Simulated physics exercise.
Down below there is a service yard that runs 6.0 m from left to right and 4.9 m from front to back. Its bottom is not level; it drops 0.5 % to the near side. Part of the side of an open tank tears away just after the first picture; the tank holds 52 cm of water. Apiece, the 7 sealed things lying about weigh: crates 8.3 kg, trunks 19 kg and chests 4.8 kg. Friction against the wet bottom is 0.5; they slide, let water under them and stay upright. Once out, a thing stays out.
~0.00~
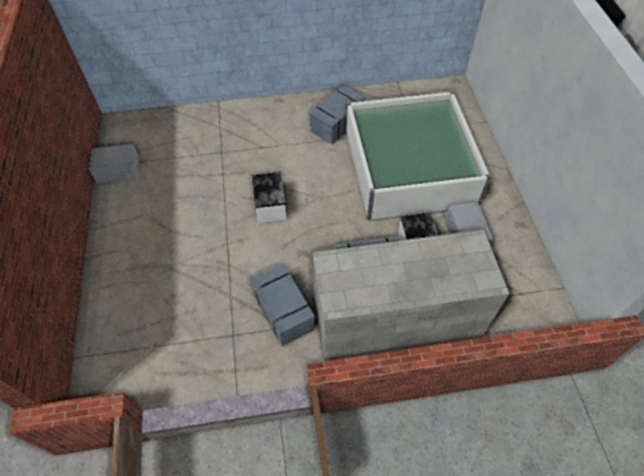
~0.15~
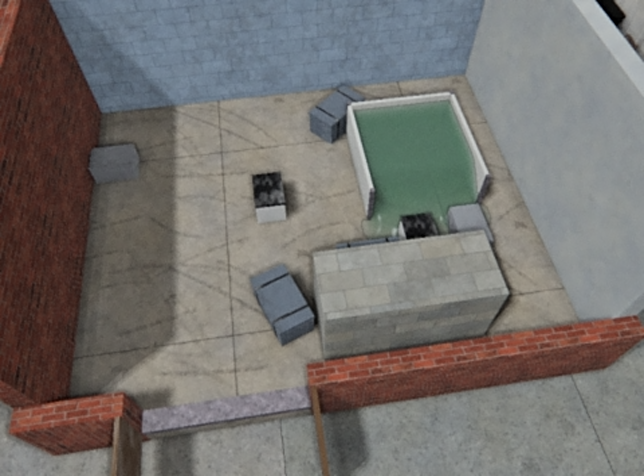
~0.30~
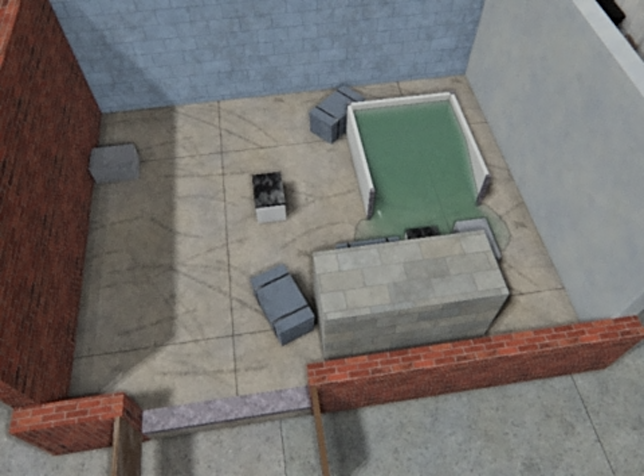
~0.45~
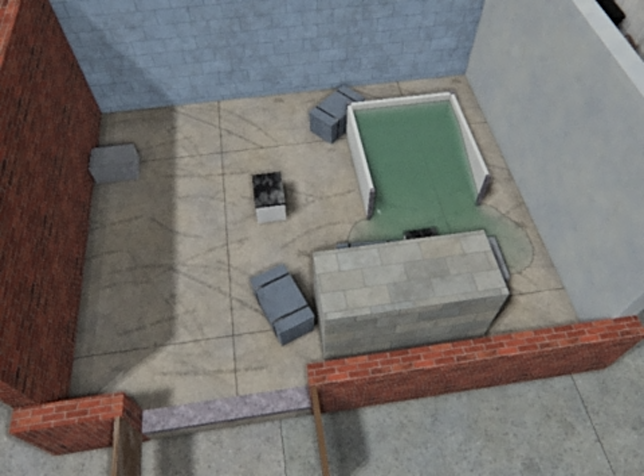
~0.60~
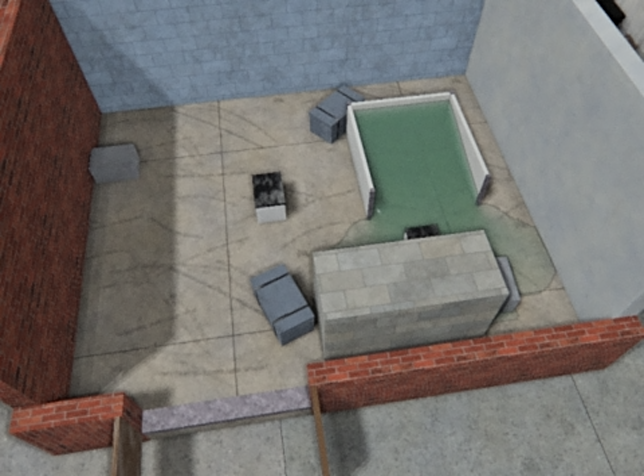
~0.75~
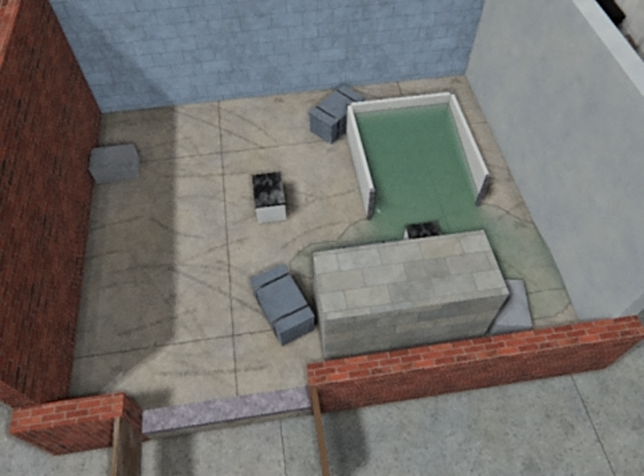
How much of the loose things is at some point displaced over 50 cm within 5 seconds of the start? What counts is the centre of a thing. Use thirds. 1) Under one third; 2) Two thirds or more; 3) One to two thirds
Answer: 2.
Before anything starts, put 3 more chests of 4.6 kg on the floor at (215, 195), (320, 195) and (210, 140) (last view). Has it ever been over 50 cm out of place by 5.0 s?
Beyond it, within it, within it.
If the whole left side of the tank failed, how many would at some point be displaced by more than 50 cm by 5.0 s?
Then 2.
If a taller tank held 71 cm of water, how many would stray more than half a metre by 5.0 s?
Then it comes to 6.
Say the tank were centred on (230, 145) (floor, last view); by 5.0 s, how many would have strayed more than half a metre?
Result: 5.
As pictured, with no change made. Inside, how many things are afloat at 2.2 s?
1 at that moment.
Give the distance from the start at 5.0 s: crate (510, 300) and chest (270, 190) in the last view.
First: 140 cm. Second: 80 cm.
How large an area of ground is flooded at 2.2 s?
The covered patch comes to about 12 m2.
After 1.1 s 1 of 7 are over 50 cm from their spots; 1 afloat.
After 2.2 s 4 of 7 are over 50 cm from their spots; 1 afloat.
After 3.5 s 5 of 7 are over 50 cm from their spots; 2 afloat.
After 5.0 s 6 of 7 are over 50 cm from their spots, and 6 have been at some point; 3 afloat.
